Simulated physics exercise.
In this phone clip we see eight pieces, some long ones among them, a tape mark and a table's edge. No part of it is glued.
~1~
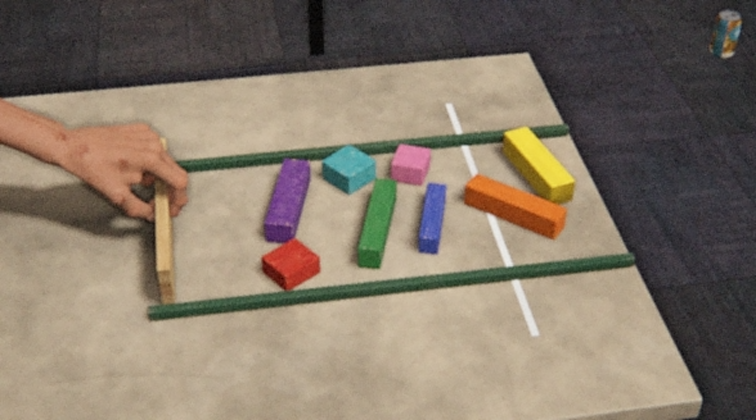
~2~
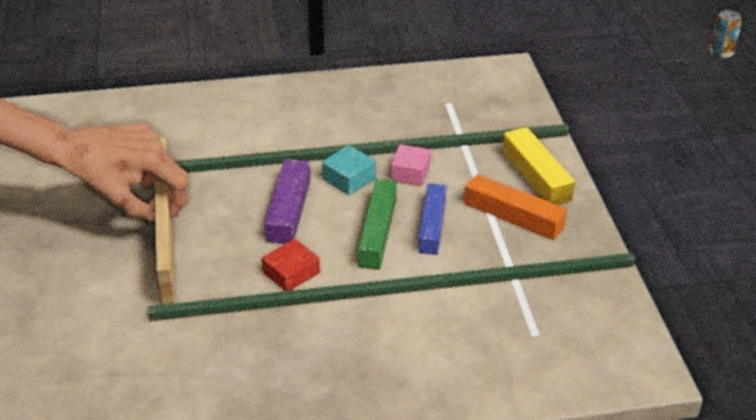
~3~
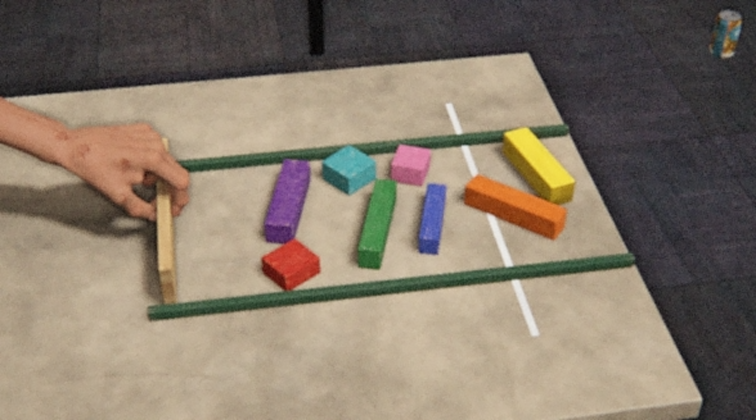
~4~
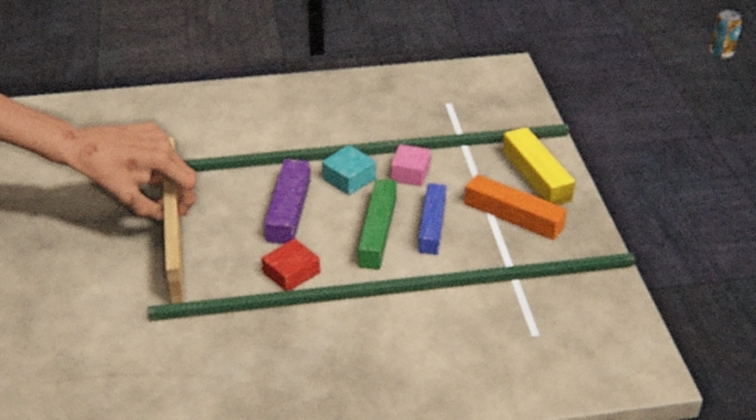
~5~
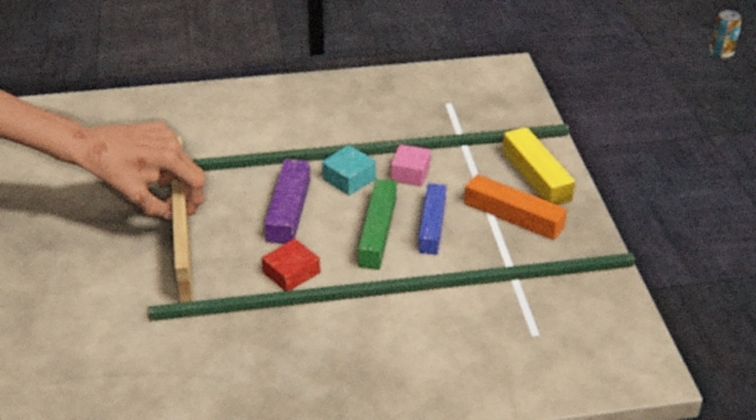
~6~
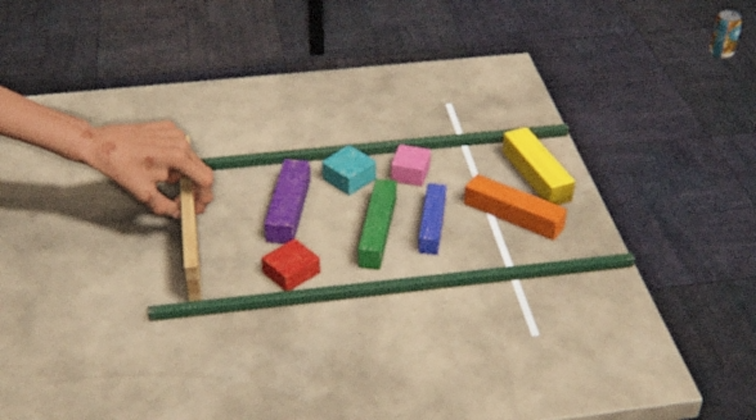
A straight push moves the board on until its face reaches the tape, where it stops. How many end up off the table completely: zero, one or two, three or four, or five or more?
Expect no piece at all to go down.
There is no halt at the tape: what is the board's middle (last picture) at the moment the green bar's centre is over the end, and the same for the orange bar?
First it's close to (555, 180), next close to (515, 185).
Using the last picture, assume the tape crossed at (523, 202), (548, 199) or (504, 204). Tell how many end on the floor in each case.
Tallies in the order given: 3, 4, 1.
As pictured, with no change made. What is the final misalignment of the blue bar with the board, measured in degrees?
The angle is about 10 degrees.
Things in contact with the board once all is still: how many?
Number: 2.
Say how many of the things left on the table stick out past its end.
I'd say 1 of them.
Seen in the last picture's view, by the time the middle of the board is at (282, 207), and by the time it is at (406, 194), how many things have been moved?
Up to then 2, and up to the other point 7.
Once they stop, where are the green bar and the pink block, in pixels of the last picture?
The green bar comes to rest close to (537, 206), while the pink block rests close to (552, 154).
A little later, none off yet; yellow stick at rest near (538, 167); orange bar at rest near (515, 207); blue bar at rest near (433, 218).
When it is over, the number that fall off is zero.
